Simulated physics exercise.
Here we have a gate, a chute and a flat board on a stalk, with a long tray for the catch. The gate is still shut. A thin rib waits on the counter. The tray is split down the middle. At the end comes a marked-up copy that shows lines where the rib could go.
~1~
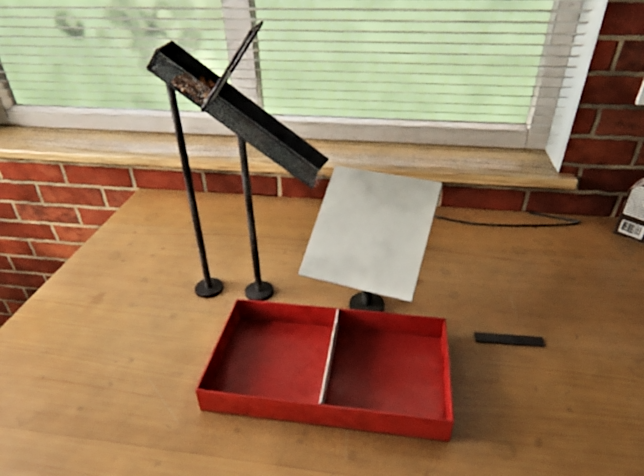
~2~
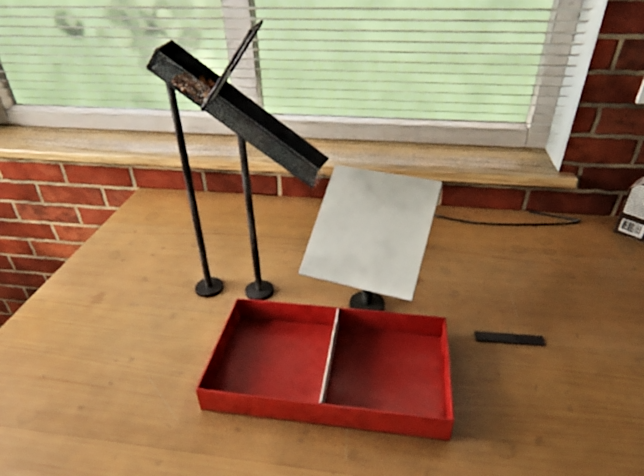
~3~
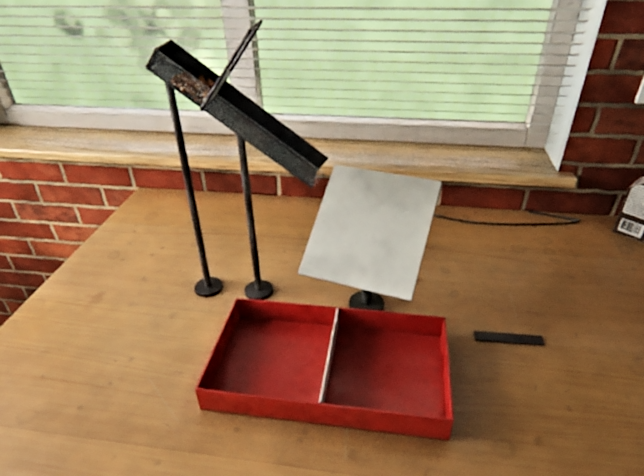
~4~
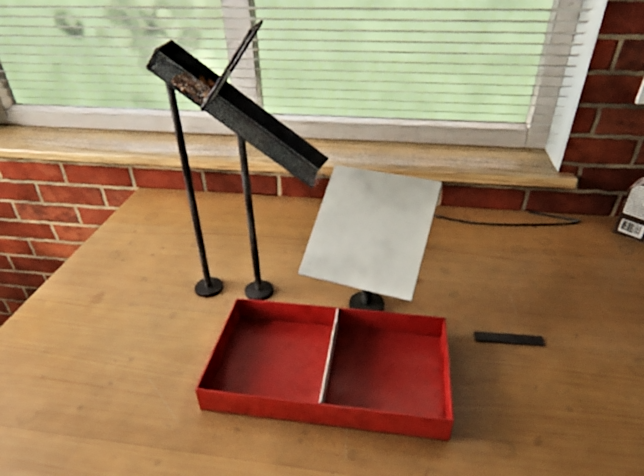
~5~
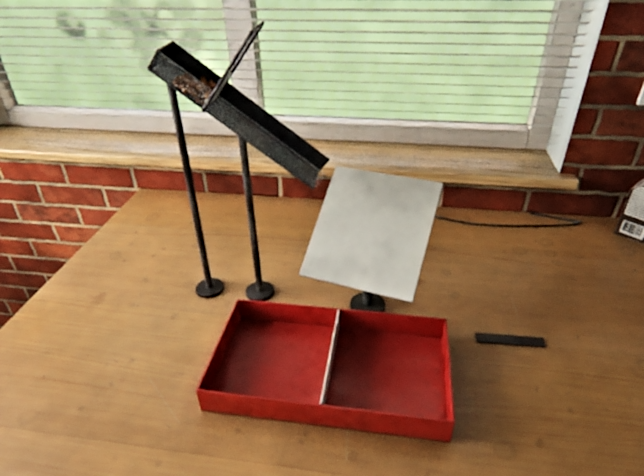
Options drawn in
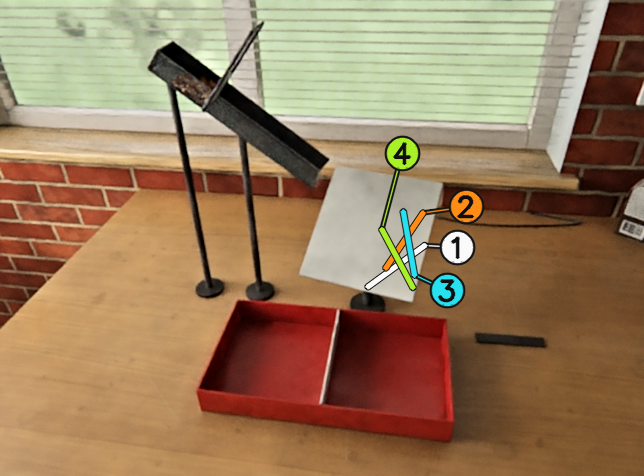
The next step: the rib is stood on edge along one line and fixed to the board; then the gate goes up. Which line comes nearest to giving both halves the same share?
Line 1.
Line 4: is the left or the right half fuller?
More lands on the right.
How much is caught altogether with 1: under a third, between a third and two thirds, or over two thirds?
Over two thirds.
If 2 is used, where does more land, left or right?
The right half.
On the marked copy, line 1 from (424, 245) to (368, 286); line 2 from (423, 212) to (385, 268); line 3 from (403, 211) to (414, 274); line 4 from (381, 229) to (412, 287).
With 1, of what is caught, close to half in the left half, close to half in the right.
With 2, of what is caught, a small share in the left half, the bulk in the right.
With 3, of what is caught, a small share in the left half, all but a few in the right.
With 4, of what is caught, a small share in the left half, all but a few in the right.
